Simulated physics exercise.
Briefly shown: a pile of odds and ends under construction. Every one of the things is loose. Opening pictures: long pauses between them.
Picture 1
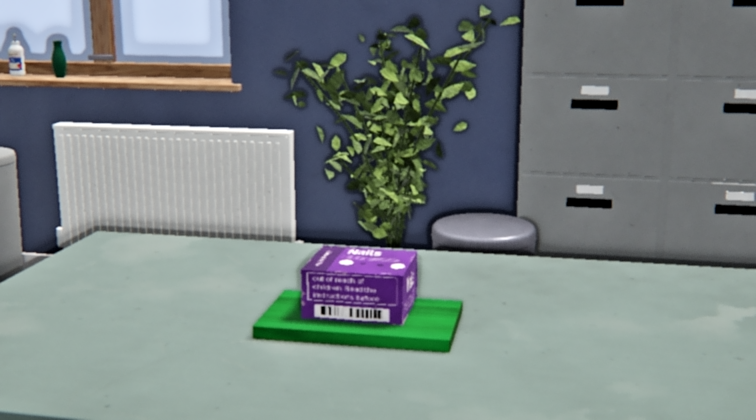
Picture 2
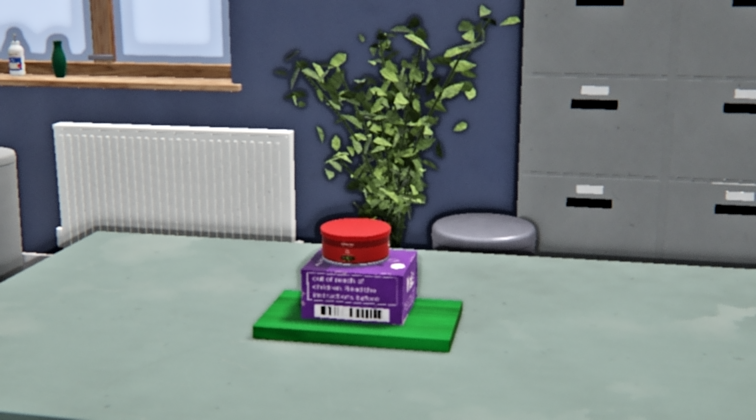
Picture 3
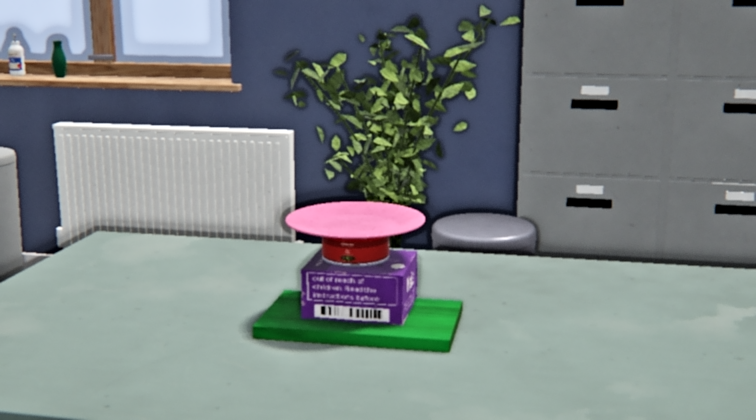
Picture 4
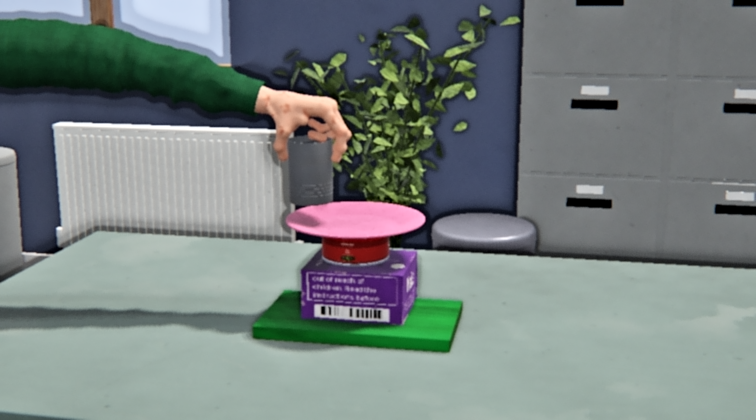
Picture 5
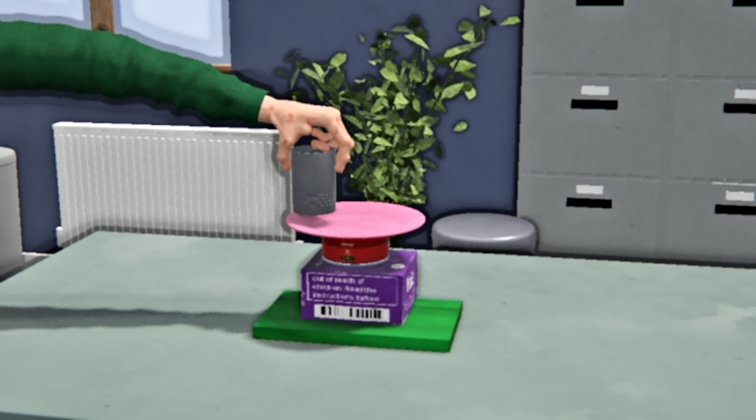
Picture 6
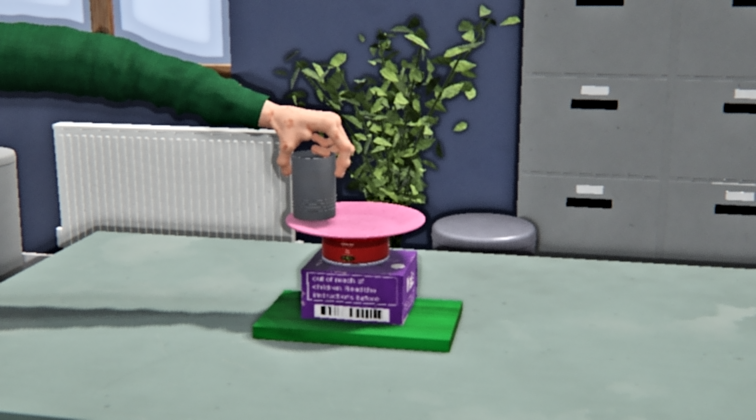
A hand lowers a grey cup onto the left side of a pink plate atop a stacked red tub and purple box.
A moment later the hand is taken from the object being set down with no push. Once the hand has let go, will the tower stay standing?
Not one thing drops.
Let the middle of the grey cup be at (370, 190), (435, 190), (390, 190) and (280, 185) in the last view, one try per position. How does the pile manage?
Case one: Stable. Case two: Falls over. Case three: Stable. Case four: Falls over.
Then, 0.40 s on from there, no change.
Then, 1.70 s on from there, grey cup resting near (312, 185).
In the end, all 5 unmoved. At the end, from the last picture's camera, grey cup near (312, 185). The pile keeps its balance.
